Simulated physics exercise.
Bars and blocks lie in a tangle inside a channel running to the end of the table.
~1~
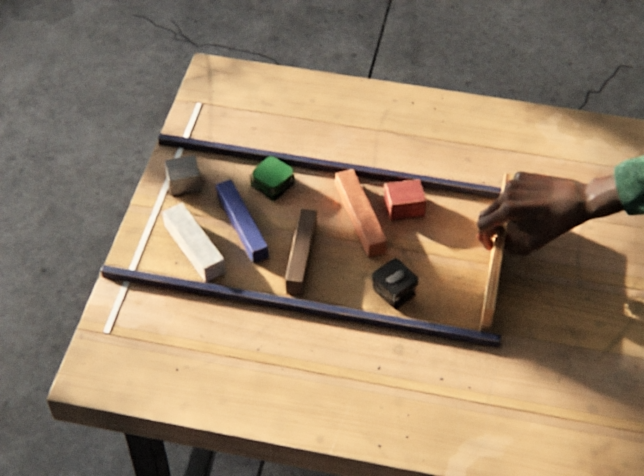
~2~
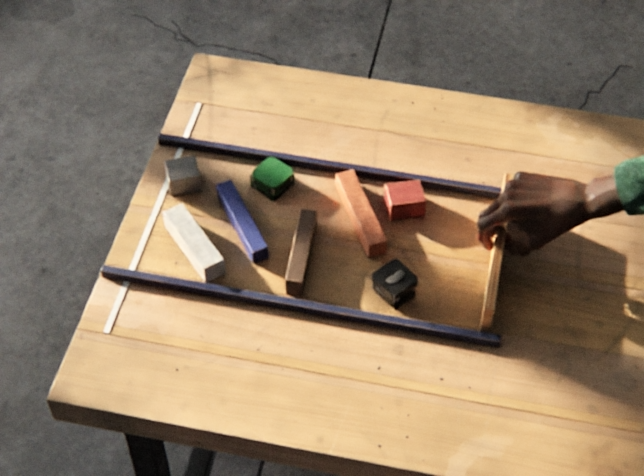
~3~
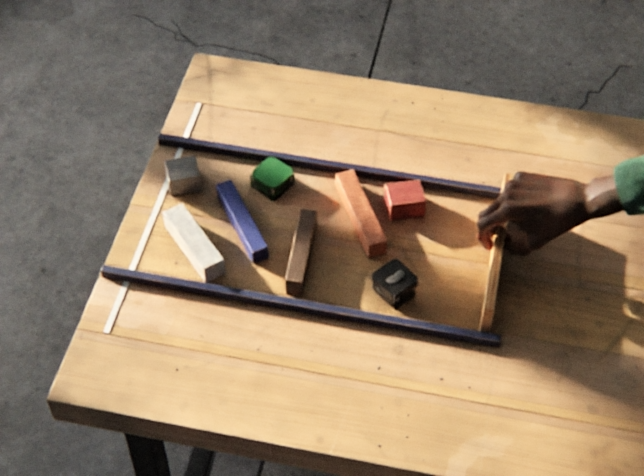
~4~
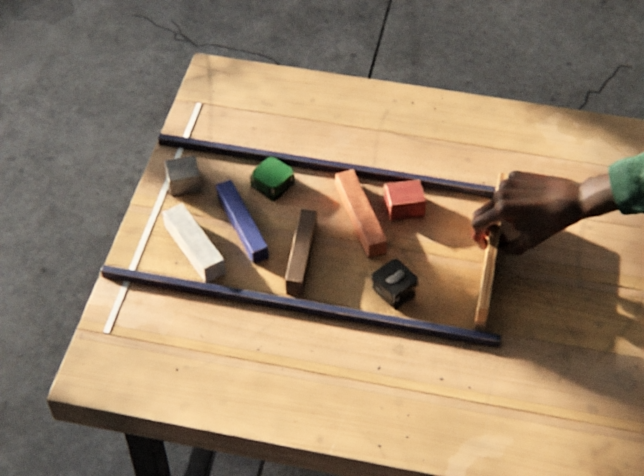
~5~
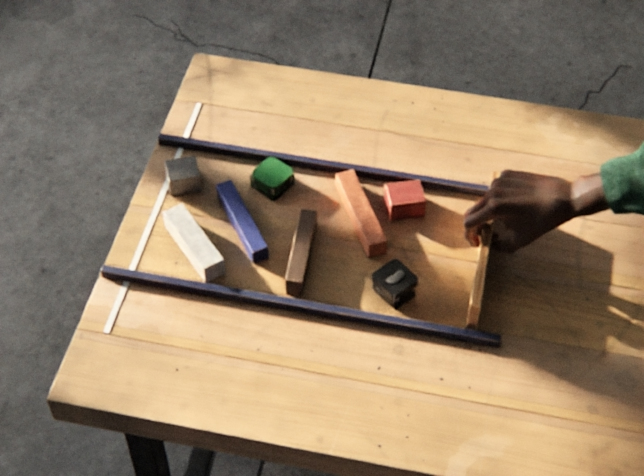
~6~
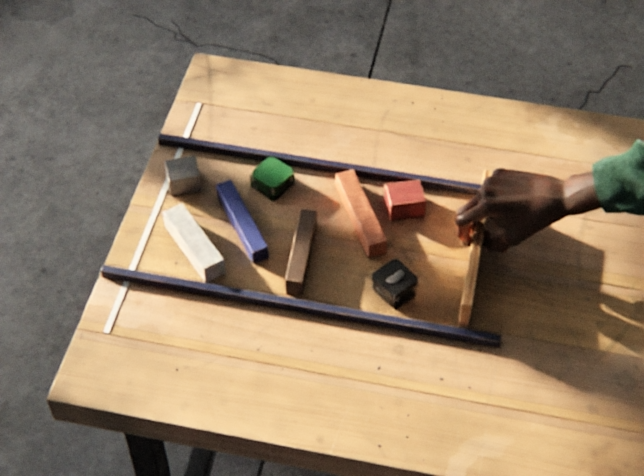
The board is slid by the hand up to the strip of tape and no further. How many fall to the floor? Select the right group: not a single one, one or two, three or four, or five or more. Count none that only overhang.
The right group is five or more.
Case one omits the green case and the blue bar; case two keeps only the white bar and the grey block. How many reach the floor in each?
You'd count 4 the first time and 4 the second time.
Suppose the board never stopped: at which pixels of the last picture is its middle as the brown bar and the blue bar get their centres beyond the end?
The brown bar puts it at (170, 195), the blue bar at (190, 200).
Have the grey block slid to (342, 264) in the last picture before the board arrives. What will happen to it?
Lab note: It does not drop.
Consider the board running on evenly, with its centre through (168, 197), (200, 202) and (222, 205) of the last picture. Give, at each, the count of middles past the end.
First 5, then 3, then 1.
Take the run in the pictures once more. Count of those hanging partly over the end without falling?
As for overhanging, the count is 2.
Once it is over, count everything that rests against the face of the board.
The count comes out at 2.
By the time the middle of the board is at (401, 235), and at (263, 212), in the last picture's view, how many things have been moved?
At the first place 2, at the second 8.
A little later, none off yet; grey block at rest near (183, 176); white bar at rest near (194, 243); blue bar at rest near (242, 221).
When it is over, the number that fall off is five or more; down, orange bar, brown bar, green case, blue bar, white bar and grey block.
